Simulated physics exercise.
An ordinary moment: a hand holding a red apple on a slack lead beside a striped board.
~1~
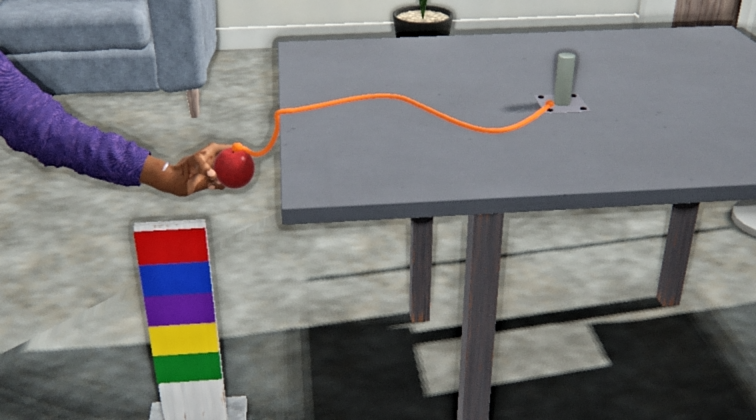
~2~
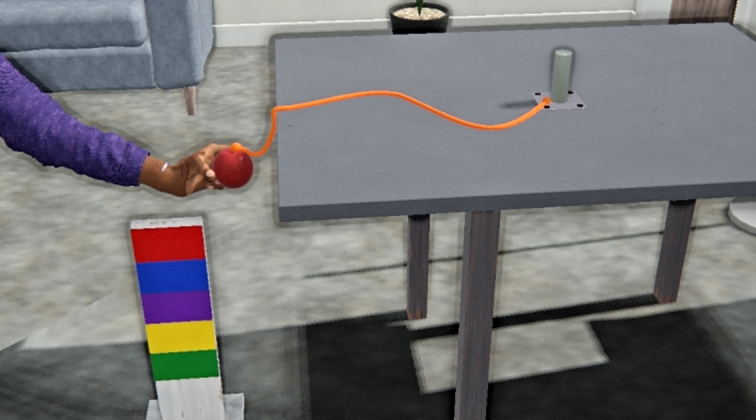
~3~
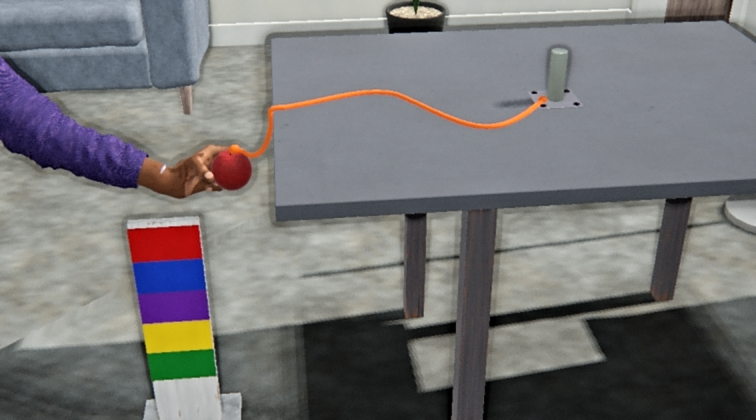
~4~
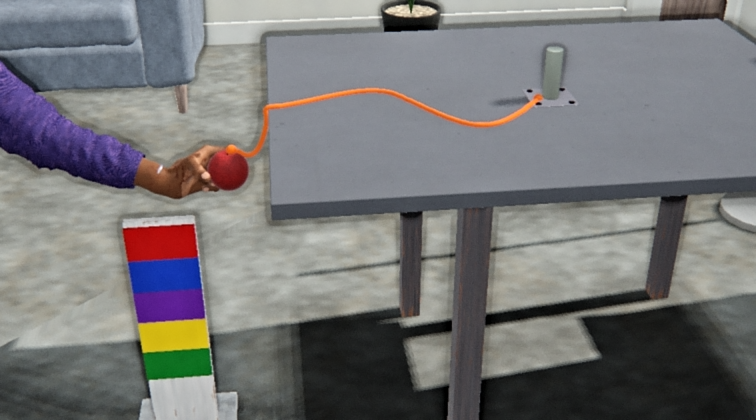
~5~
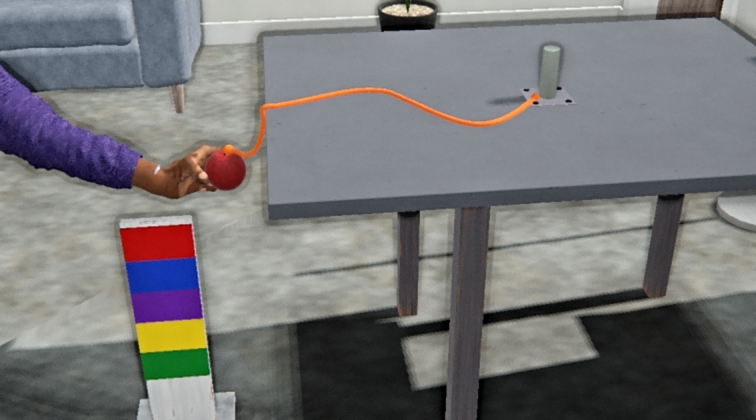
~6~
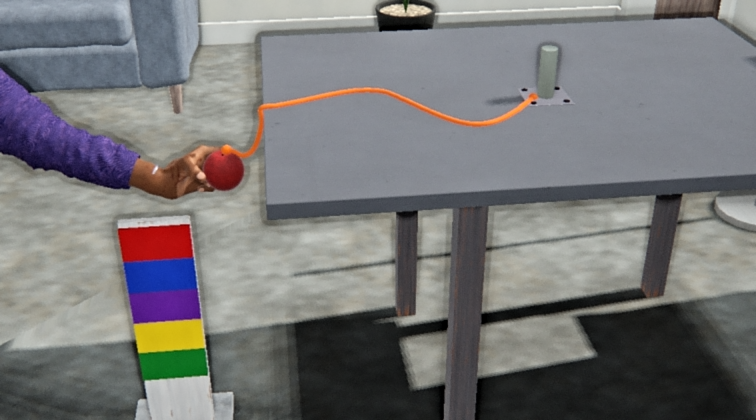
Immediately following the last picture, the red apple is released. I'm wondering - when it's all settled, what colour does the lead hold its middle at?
It's at blue.
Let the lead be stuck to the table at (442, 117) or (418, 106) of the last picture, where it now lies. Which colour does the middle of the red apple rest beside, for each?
Each in turn comes out as red, red.
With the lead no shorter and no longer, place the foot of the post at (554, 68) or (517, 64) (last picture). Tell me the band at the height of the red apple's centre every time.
For the first spot, red; for the second, blue.
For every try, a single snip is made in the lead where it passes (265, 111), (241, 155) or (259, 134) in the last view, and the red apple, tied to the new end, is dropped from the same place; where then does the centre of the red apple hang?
Estimated positions in order: (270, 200); (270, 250); (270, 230).
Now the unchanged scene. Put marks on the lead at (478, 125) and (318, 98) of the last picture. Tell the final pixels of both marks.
Result - first point (441, 103), second point (263, 137).
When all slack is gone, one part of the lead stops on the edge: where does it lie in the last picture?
It's near (329, 95) in the last picture.
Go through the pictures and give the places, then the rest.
In the first frame, red apple (234, 168); red (171, 248); blue (176, 280); purple (180, 311); yellow (184, 341); green (188, 369).
In the second frame, red apple (233, 168); lead through (532, 113) (471, 126) (414, 102) (354, 96) (283, 109).
In the third frame, red apple (232, 170).
In the fourth frame, red apple (228, 170); lead through (524, 110) (463, 123) (406, 100) (346, 94) (275, 107).
In the fifth frame, red apple (226, 170).
In the sixth frame, red apple (224, 170); lead through (519, 109) (458, 122) (401, 99) (341, 93) (270, 107).
Early on, apple near (284, 261); level with blue.
Midway, apple near (261, 274); level with blue.
Finally, apple near (270, 273); level with blue. Its centre hangs level with the blue band.
